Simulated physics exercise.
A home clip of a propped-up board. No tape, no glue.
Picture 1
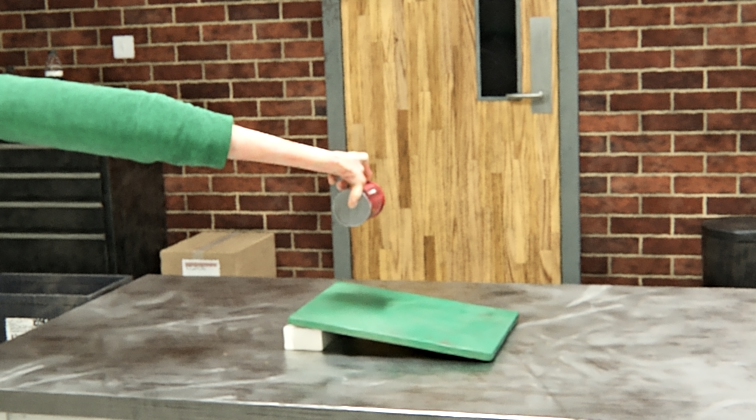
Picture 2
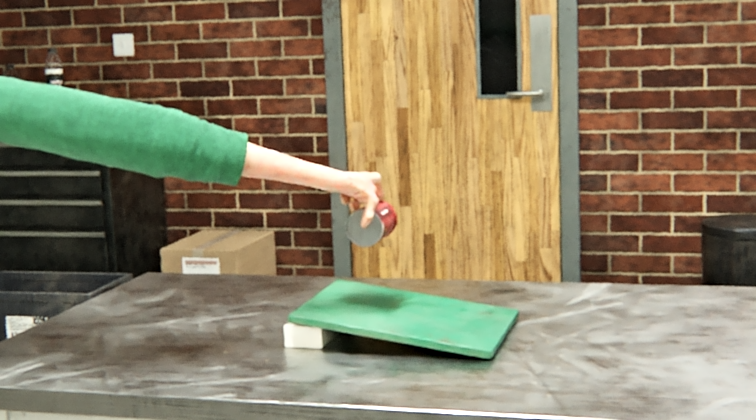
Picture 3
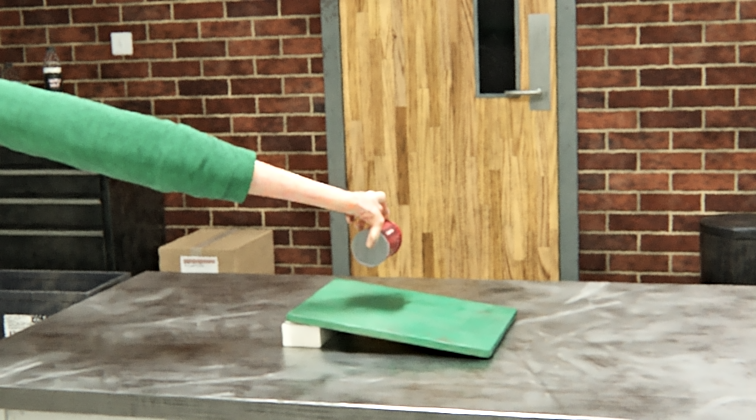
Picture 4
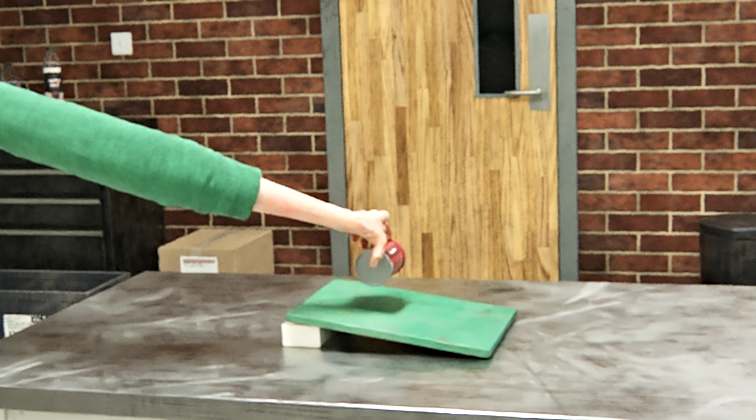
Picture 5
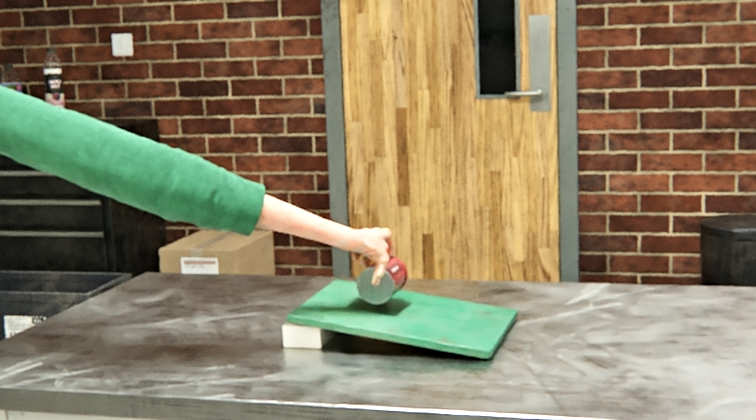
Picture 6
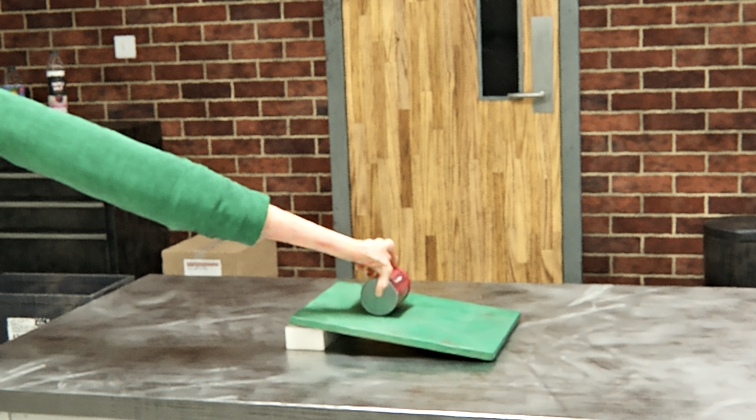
A hand in a green sleeve lowering a red tin on its side onto a green board propped up on a table.
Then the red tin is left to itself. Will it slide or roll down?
It runs down the board.
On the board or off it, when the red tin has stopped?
The red tin leaves the board.
Then, 1.20 s on from there, red tin now off the board.
Then, 2.10 s on from there, things are still on the move.
In the end, off the board, red tin. The red tin goes downhill.
